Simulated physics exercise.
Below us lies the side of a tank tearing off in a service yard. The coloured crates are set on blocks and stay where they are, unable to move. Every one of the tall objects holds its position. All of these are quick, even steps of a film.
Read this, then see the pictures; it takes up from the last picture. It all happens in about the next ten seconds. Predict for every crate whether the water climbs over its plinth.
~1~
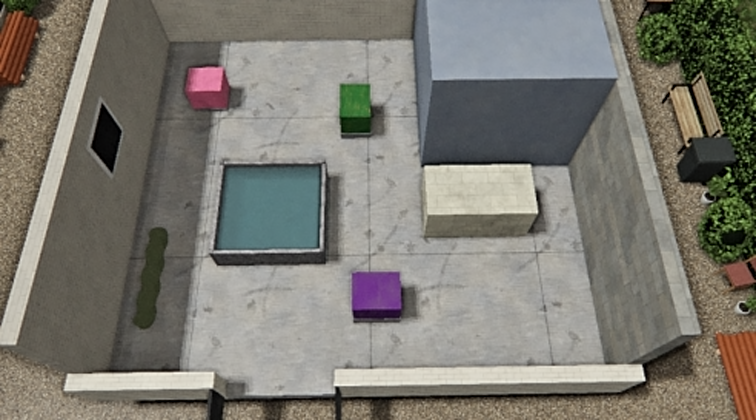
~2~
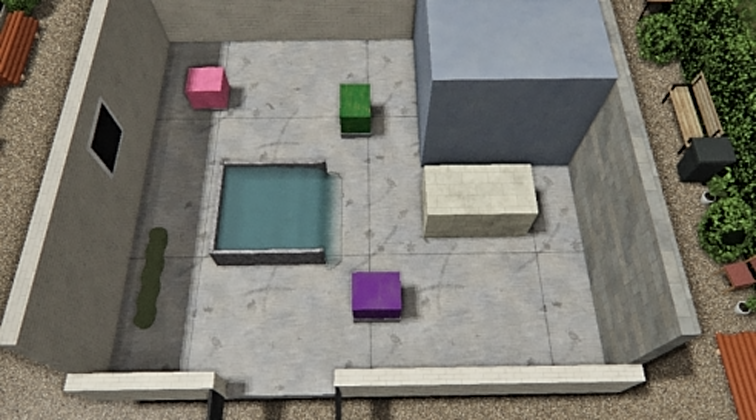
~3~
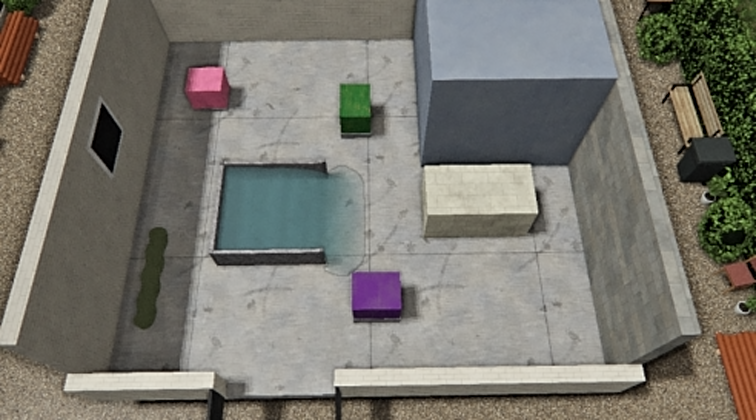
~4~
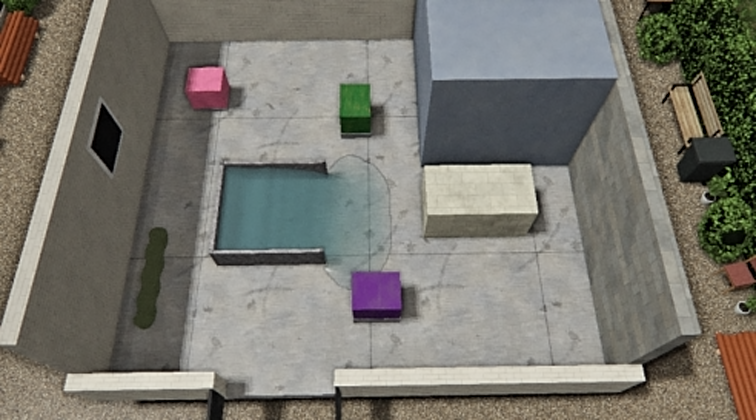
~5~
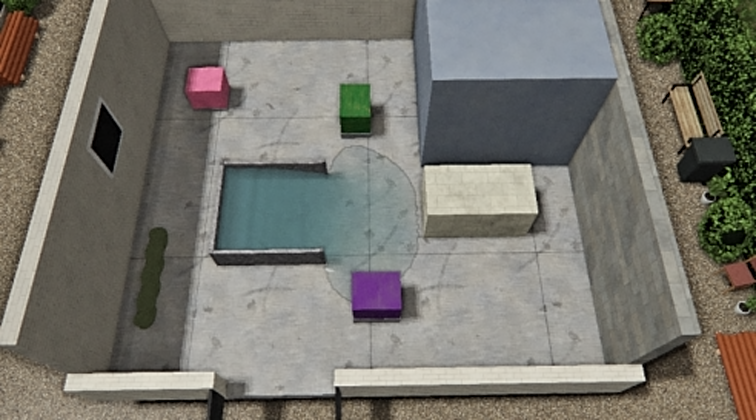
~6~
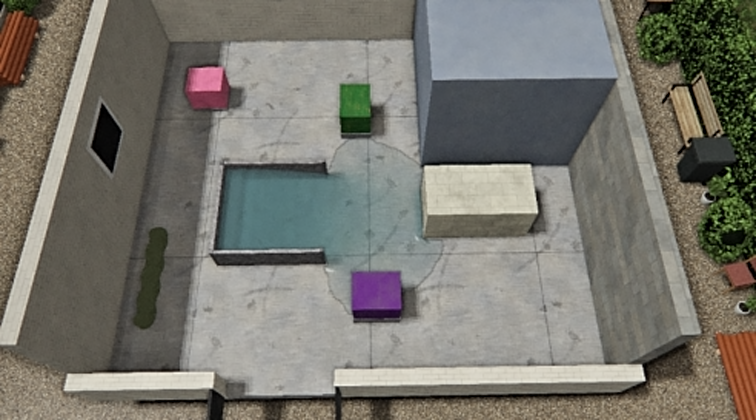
My prediction: The green crate ends up dry; the pink crate ends up dry; the purple crate ends up dry.
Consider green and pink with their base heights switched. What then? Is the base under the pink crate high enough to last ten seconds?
Well, the pink one stays untouched then.
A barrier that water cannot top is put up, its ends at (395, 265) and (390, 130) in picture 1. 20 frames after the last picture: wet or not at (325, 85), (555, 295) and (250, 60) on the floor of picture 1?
The first point comes out unwetted, the next inundated, the last unwetted.
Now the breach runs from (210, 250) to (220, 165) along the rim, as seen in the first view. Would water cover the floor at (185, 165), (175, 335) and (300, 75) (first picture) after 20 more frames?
In that order: Under water, flooded, clear.
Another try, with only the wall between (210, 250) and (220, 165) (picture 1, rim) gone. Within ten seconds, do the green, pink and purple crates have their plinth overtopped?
The green crate never gets wet; the pink crate is flooded; the purple crate never gets wet.
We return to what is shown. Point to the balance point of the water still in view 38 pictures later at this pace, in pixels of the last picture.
It is near (425, 227).
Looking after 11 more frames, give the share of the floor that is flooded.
About 30 per cent.
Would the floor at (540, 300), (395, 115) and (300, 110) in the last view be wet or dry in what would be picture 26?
As listed: Wet, awash, free of water.
A moment on, water covers 20 % of the floor; the green crate water round its plinth, the pink crate not reached, the purple crate water round its plinth.
Next, water covers 30 % of the floor; the green crate water round its plinth, the pink crate not reached, the purple crate water round its plinth.
Then, water covers 40 % of the floor; the green crate water round its plinth, the pink crate not reached, the purple crate water round its plinth.
Later, water covers 60 % of the floor; the green crate water round its plinth, the pink crate water round its plinth, the purple crate water round its plinth.
In the end, water covers 85 % of the floor; the green crate stayed above the water, the pink crate stayed above the water, the purple crate stayed above the water.
